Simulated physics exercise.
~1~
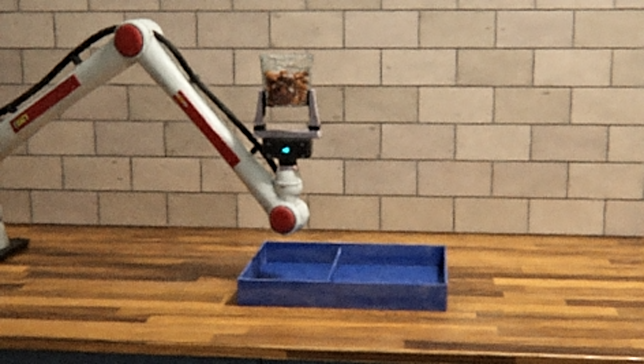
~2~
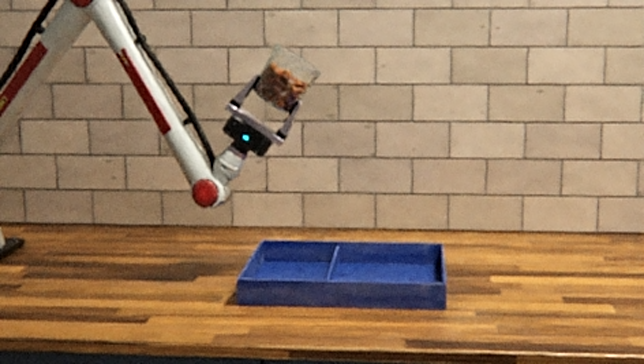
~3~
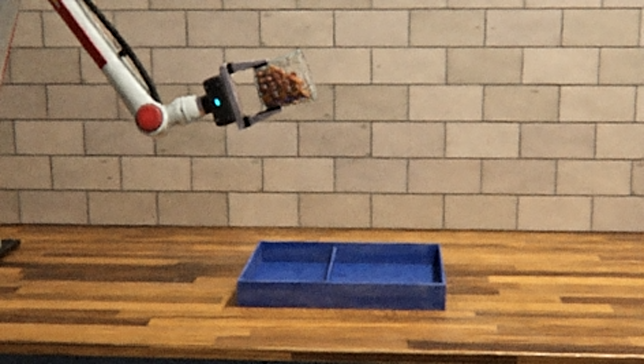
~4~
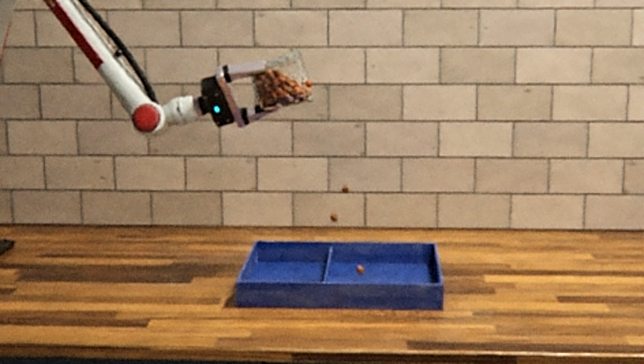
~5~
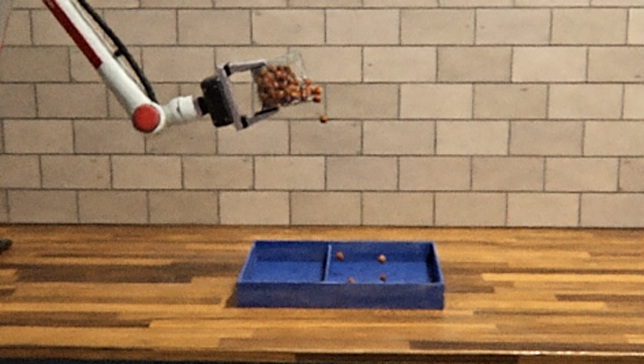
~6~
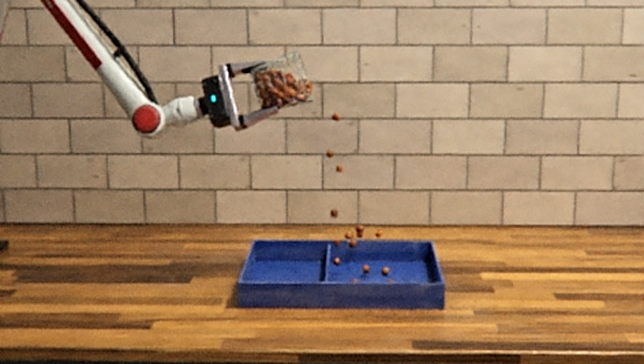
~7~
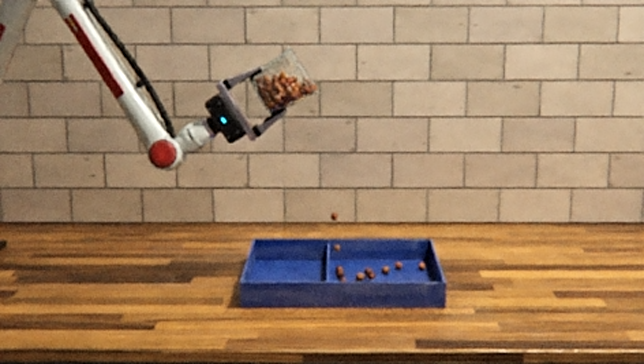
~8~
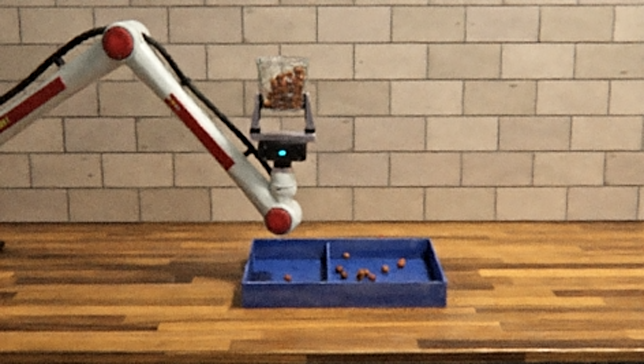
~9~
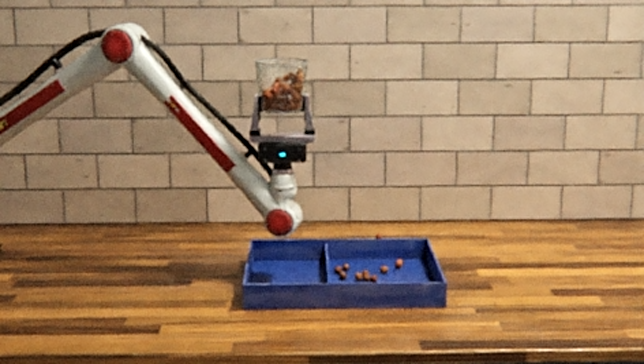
A white and red robot arm tipped a clear beaker of hazelnuts onto its side above a blue divided tray, spilling some mostly into the right-hand section, then turned it upright again with most of the nuts still inside.
